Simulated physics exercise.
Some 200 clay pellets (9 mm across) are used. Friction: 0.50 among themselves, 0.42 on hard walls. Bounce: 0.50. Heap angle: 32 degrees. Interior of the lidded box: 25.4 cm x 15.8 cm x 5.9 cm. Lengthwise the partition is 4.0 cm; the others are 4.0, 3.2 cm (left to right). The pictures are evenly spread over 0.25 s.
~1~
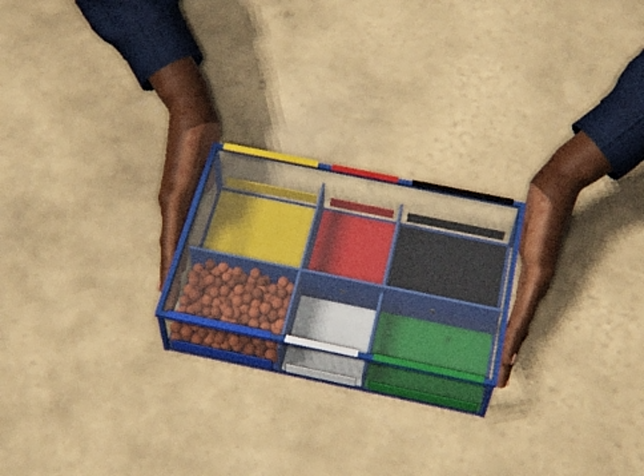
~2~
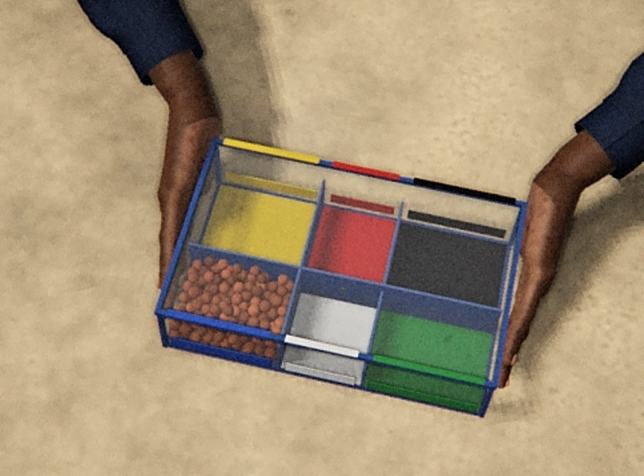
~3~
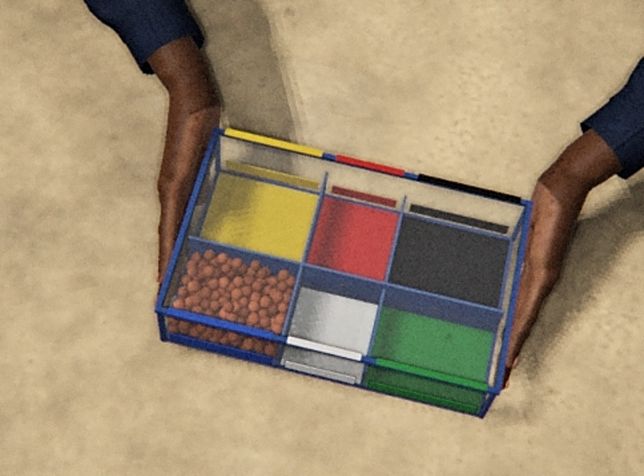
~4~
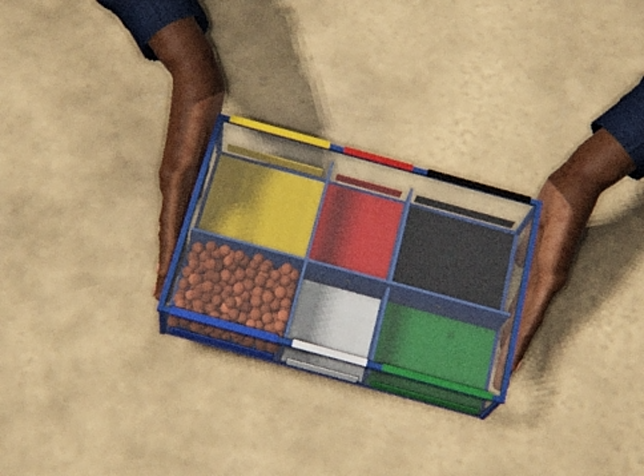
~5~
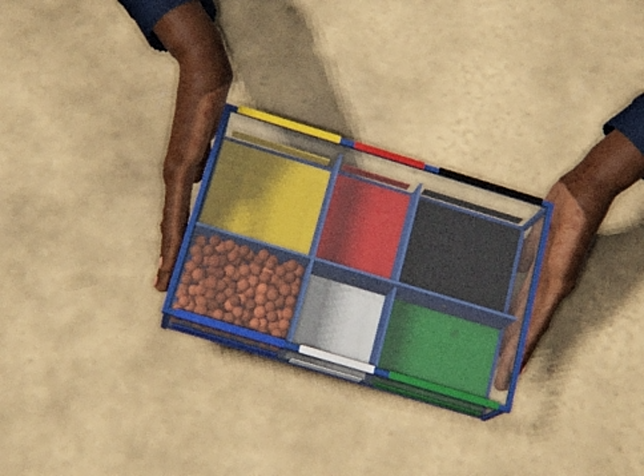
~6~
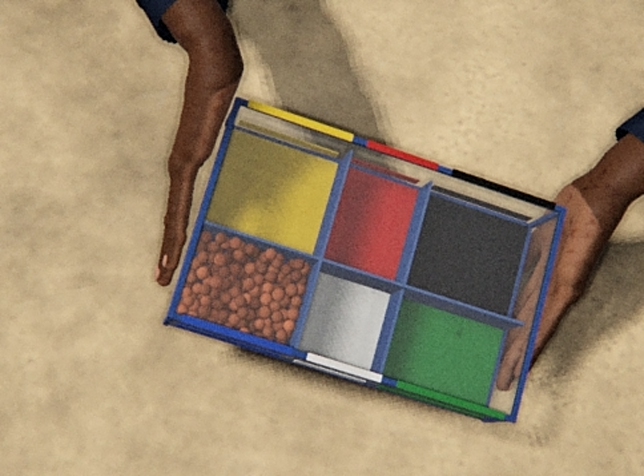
Two hands slowly tilt a clear divided box of clay pellets and coloured sections.
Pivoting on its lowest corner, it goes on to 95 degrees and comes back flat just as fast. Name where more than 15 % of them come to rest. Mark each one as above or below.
Marked: Red compartment below; blue compartment above; green compartment below; yellow compartment below; white compartment below; black compartment below.
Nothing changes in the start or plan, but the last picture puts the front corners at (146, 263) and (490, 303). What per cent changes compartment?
Around 30 per cent, it would seem.
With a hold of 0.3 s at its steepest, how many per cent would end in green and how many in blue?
In per cent: Green 10; blue 90.
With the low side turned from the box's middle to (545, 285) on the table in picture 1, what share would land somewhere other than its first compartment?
Something like 25 in a hundred.
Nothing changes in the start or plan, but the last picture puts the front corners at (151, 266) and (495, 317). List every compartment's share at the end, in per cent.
Result - red: 0 %; blue: 70 %; green: 0 %; yellow: 30 %; white: 0 %; black: 0 %.
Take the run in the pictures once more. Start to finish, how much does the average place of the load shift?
About 3.0 cm.
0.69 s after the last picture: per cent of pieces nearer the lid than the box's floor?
Something like 50 percent of the pieces.
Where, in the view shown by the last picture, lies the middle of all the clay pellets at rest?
Estimated resting centre: Around (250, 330).
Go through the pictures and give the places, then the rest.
In the first picture, box tilt 0 degrees, front corners at (162, 312) and (492, 381); blue 100 %.
In the second picture, box tilt 1 degrees, front corners at (161, 310) and (492, 383).
In the third picture, box tilt 5 degrees, front corners at (161, 308) and (495, 389), lowest corner right front.
In the fourth picture, box tilt 11 degrees, front corners at (164, 307) and (500, 397), lowest corner right front.
In the fifth picture, box tilt 18 degrees, front corners at (169, 308) and (506, 407), lowest corner right front.
In the sixth picture, box tilt 24 degrees, front corners at (175, 313) and (511, 416), lowest corner right front; blue 100 %.
Then, 0.69 s after the last picture, tilt 93 degrees; blue 90 %, green 5 %, white 5 %.
Then, 1.14 s after the last picture, tilt 40 degrees; blue 90 %, green 10 %.
Then, 1.67 s after the last picture, tilt 0 degrees; blue 90 %, green 10 %.
In the end, red 0 %, blue 90 %, green 10 %, yellow 0 %, white 0 %, black 0 %.
